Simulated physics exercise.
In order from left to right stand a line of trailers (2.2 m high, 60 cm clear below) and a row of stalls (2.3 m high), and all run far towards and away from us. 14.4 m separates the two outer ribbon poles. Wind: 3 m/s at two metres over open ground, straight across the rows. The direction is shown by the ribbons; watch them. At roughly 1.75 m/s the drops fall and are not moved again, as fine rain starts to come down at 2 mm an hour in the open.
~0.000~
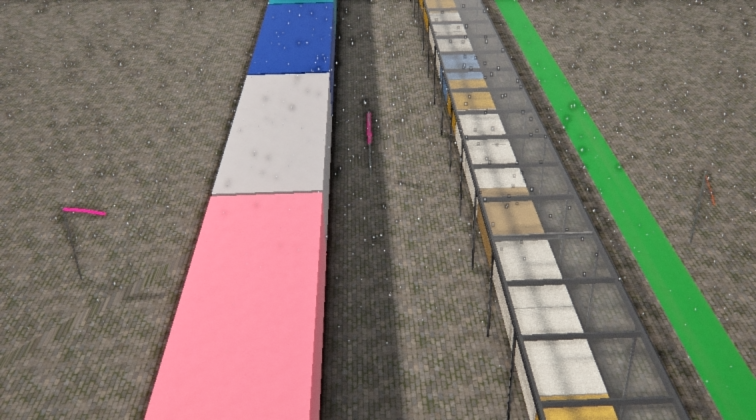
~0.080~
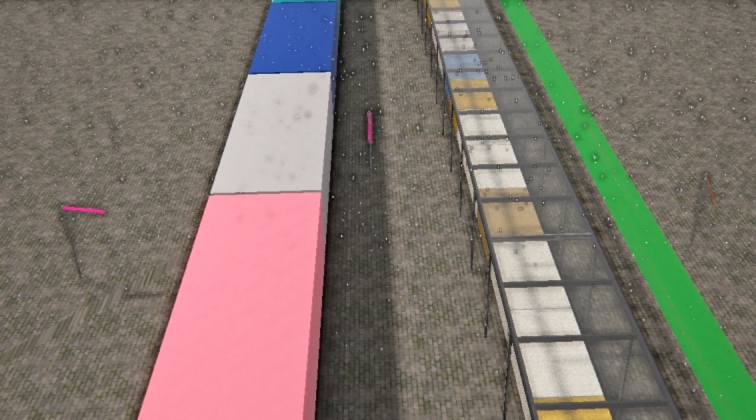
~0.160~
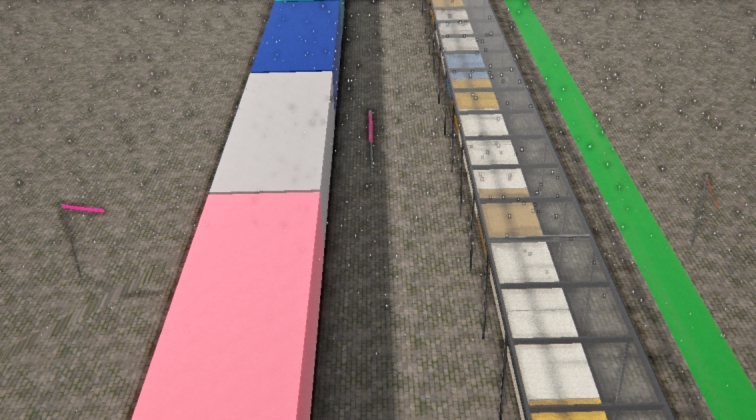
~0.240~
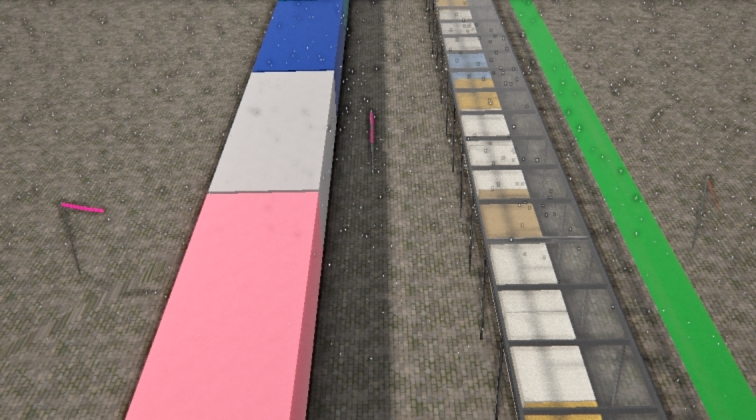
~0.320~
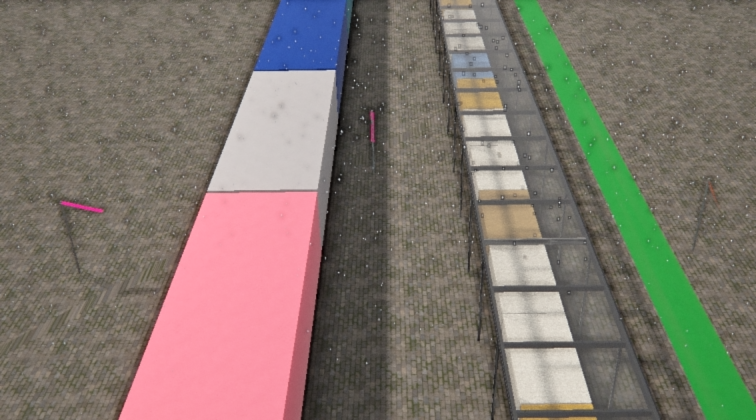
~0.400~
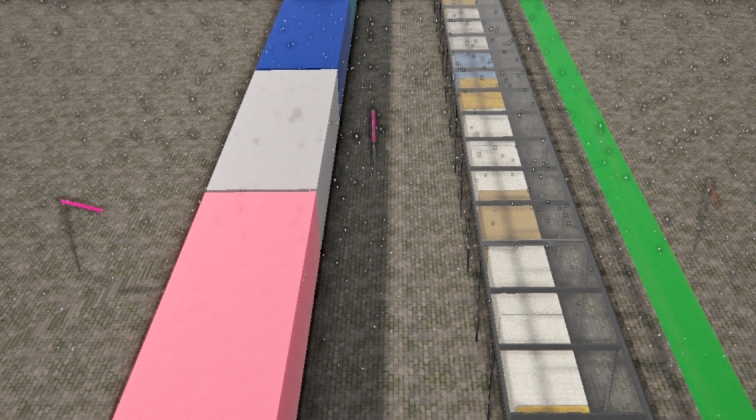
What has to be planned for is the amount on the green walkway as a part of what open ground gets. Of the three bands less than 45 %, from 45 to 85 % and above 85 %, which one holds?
The band that holds is over 85 %.
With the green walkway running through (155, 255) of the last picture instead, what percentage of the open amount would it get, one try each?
I'd say close to 90 per cent of the open amount.
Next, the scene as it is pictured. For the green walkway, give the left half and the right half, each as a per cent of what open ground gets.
I'd say around 105 % for the left half and around 105 % for the right.
In 10 minutes the green walkway collects 0.3 mm against 0.3 mm in the open.
In 30 minutes the green walkway collects 1.0 mm against 1.0 mm in the open.
In 60 minutes the green walkway collects 2.1 mm against 2.0 mm in the open, so the green walkway has 104 % of the open amount; the left half of it has 105 %, the right half 103 %.
